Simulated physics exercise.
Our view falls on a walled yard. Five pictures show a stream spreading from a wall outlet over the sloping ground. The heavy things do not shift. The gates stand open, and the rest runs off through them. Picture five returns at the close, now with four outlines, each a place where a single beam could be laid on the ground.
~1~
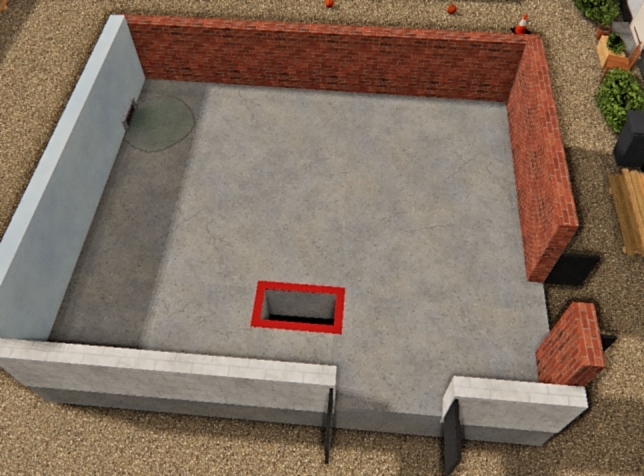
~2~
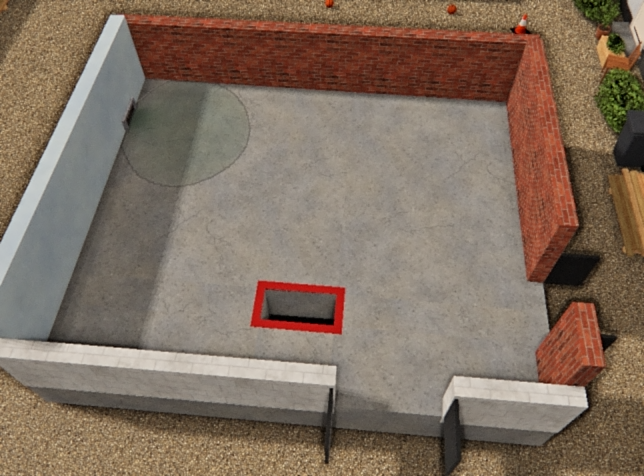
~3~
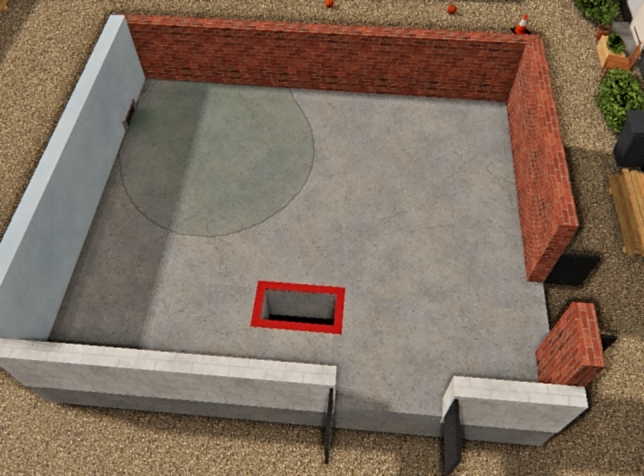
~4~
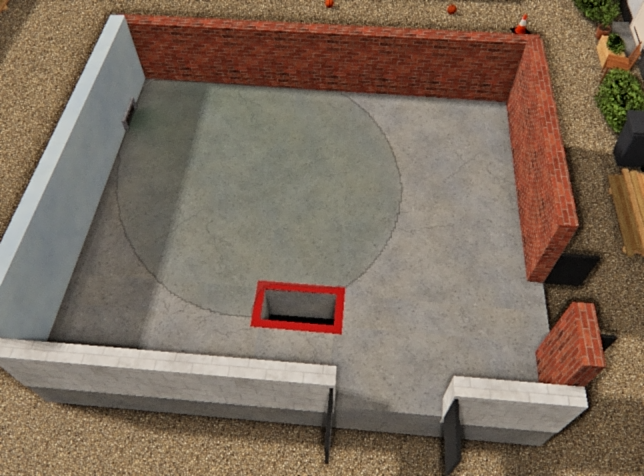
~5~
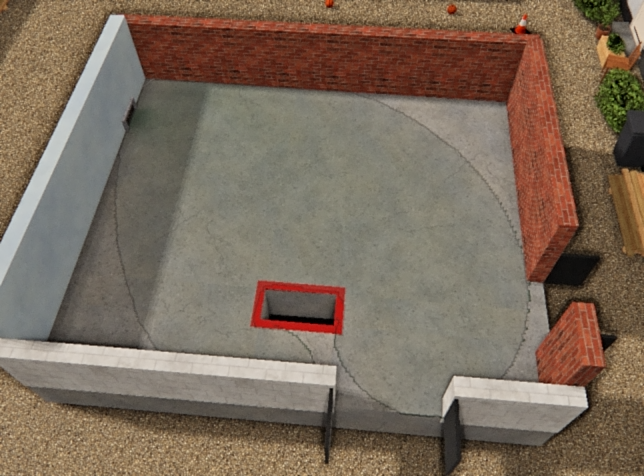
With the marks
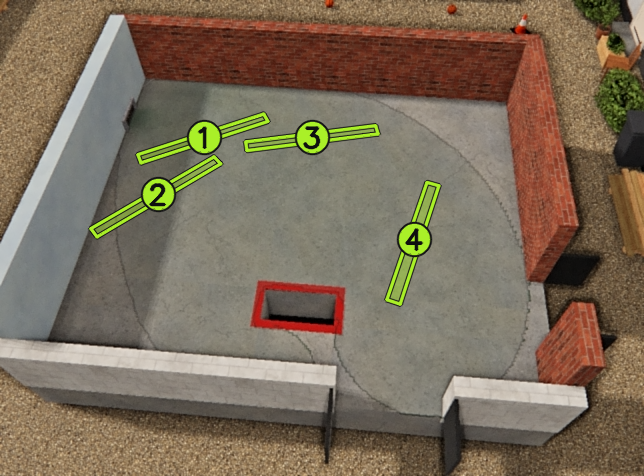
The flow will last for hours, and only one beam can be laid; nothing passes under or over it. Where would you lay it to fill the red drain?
Go for 4.
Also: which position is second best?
3 it is.
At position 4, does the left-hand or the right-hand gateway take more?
The left one.
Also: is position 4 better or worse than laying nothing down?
Better.
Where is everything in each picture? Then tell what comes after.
The first picture shows outfall at (129, 115); red drain at (299, 307); open gate at (389, 394); open gate at (531, 315); front seen at (181, 133), 3 % of the ground wet; red drain still dry.
The second picture shows front seen at (230, 158), 11 % of the ground wet; red drain still dry.
The third picture shows front seen at (280, 206), 24 % of the ground wet; red drain still dry.
The fourth picture shows front seen at (376, 248), 45 % of the ground wet; red drain taking water.
The fifth picture shows front seen at (511, 340), 73 % of the ground wet; red drain taking water.
On the marked copy, 1 from (139, 158) to (265, 117); 2 from (93, 232) to (217, 160); 3 from (246, 146) to (376, 129); 4 from (393, 301) to (432, 184).
For position 1, about 7 % of the stream goes into the red drain, about 93 % out by the gates.
For position 2, about 9 % of the stream goes into the red drain, about 91 % out by the gates.
For position 3, about 26 % of the stream goes into the red drain, about 74 % out by the gates.
For position 4, about 44 % of the stream goes into the red drain, about 56 % out by the gates.
